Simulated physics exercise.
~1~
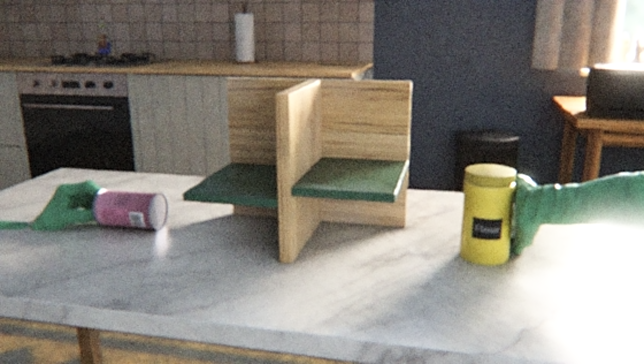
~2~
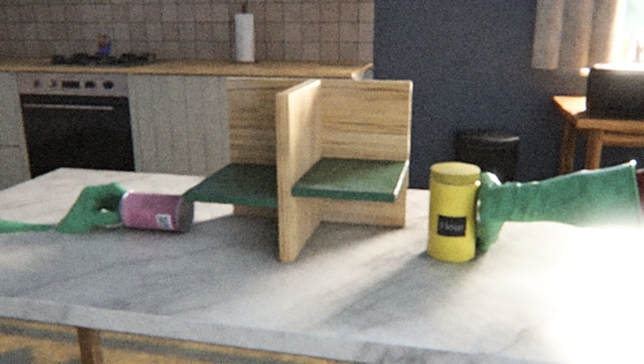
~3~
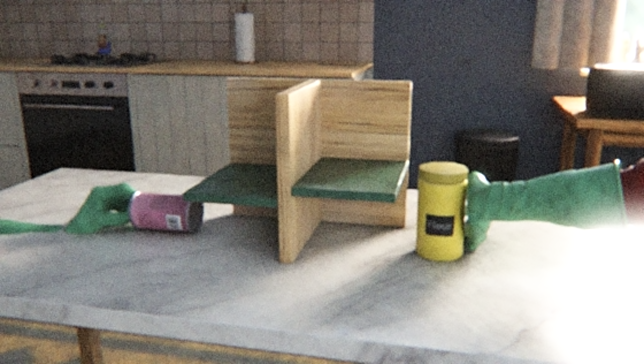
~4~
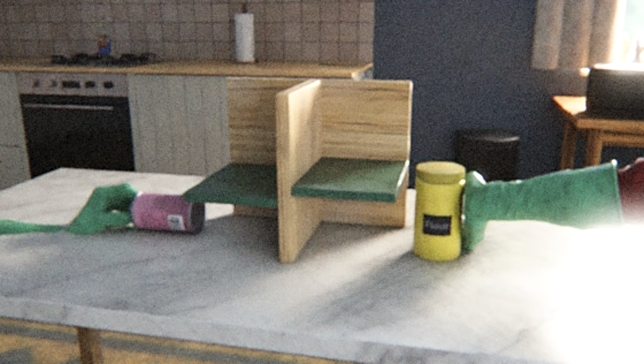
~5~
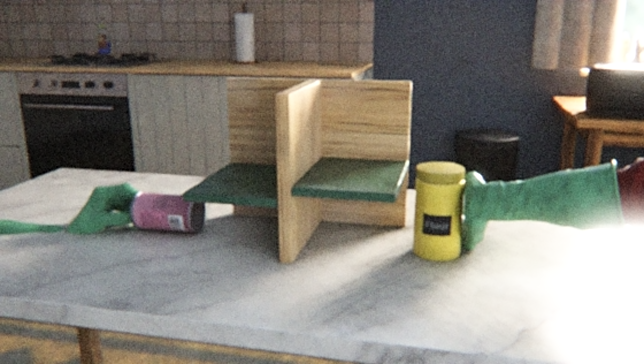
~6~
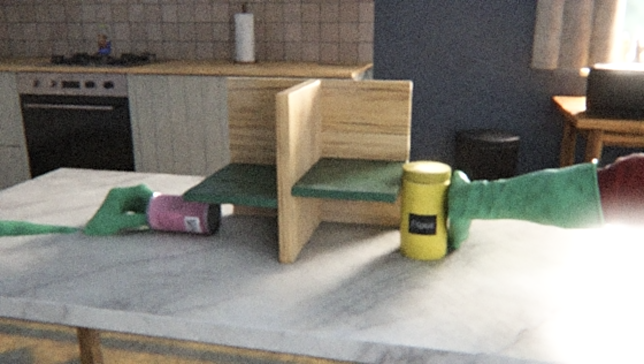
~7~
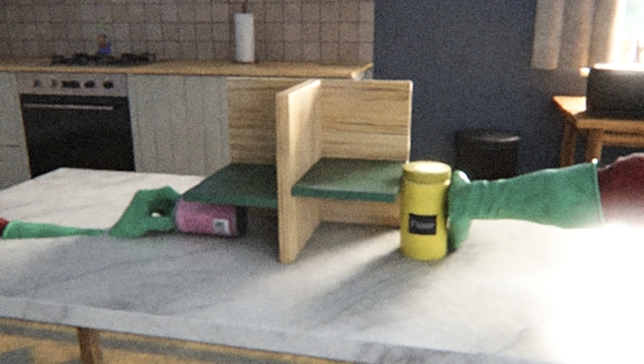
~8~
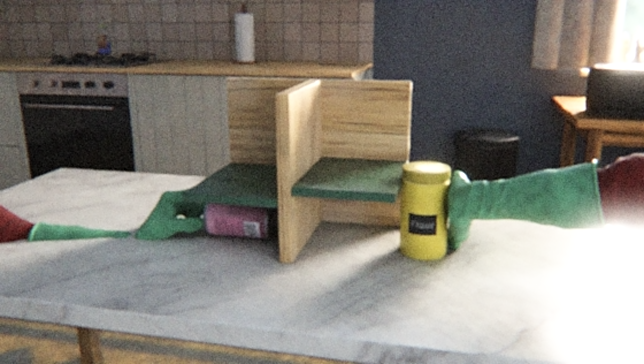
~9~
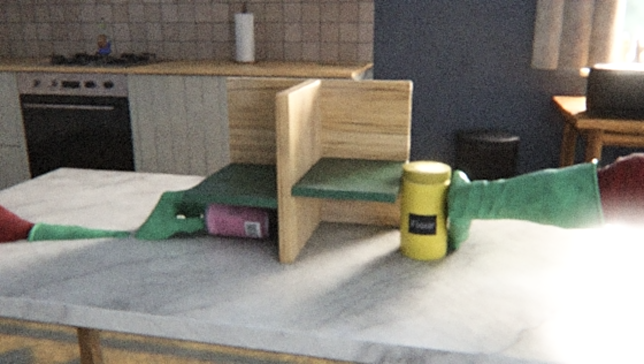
In a kitchen, gloved hands slide a pink tin under a shelf while a yellow jar stops at its edge.
